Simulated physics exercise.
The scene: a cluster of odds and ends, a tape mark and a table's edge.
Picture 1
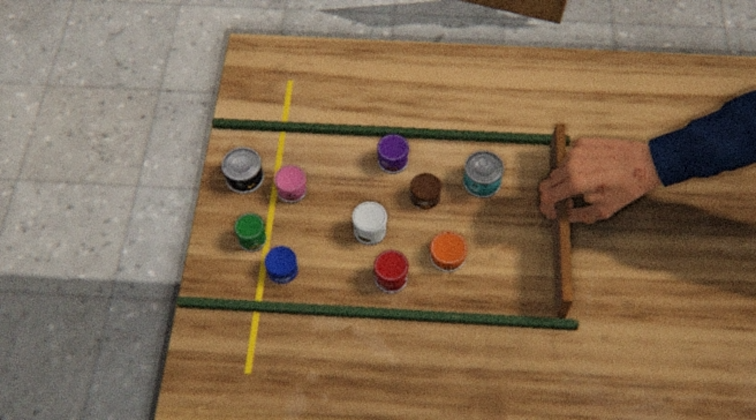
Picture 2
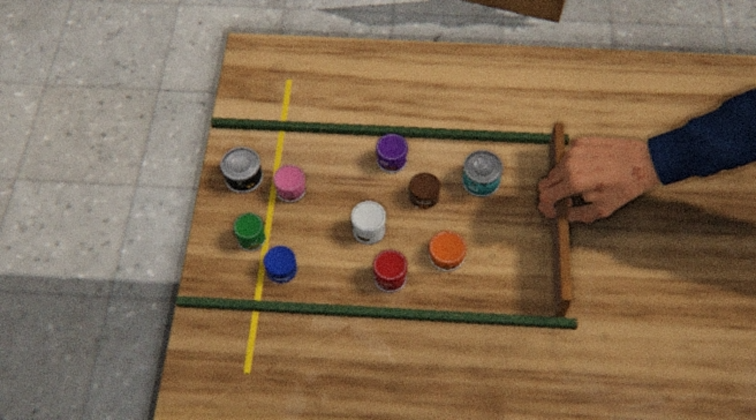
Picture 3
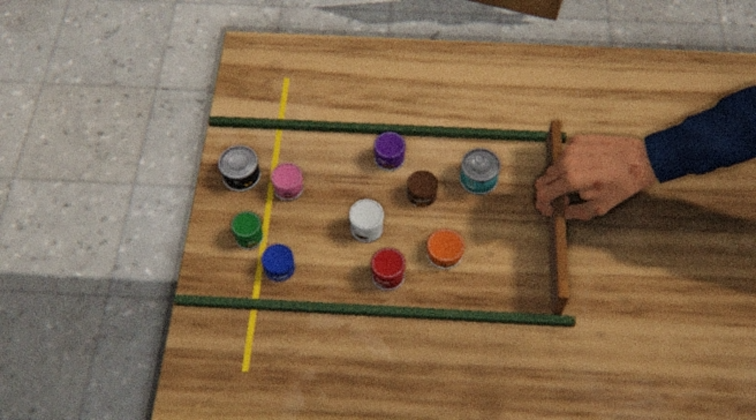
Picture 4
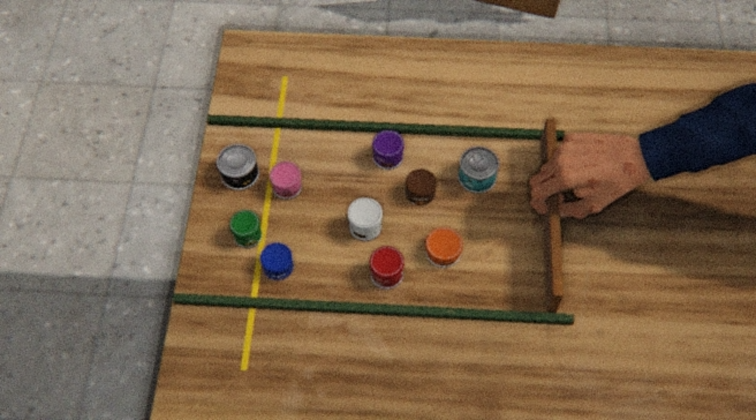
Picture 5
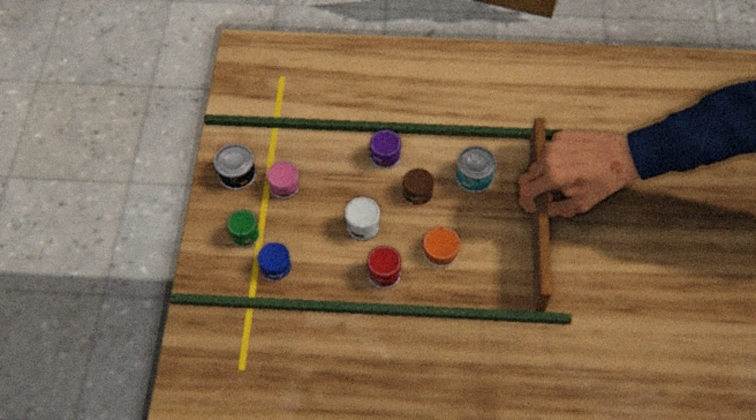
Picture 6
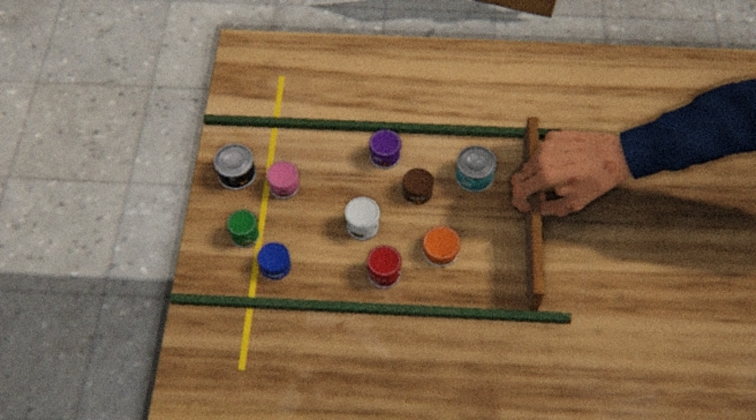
A hand slides a wooden board slightly left between green rails toward small colourful pots.
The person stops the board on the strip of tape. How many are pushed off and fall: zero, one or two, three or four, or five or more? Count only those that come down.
The number that fall off is zero.
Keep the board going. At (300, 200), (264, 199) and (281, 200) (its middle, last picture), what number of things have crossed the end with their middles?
The counts: 0, 0 and 0.
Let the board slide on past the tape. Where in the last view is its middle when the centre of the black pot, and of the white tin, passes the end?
Near (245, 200) and (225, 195).
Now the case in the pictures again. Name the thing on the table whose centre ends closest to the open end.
The black pot ends nearest.
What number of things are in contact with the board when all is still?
In contact: 5.
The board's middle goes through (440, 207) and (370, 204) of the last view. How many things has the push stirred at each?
First 3, then 6.
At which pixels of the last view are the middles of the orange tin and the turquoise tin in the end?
Near (241, 238) and (249, 161).
A little later, none off yet; black pot at rest near (235, 167); green tin at rest near (244, 229); pink tin at rest near (283, 180).
Next, none off yet; black pot at rest near (235, 167); green tin at rest near (244, 229); pink tin shifted a little near (270, 184).
When it is over, the number that fall off is zero.
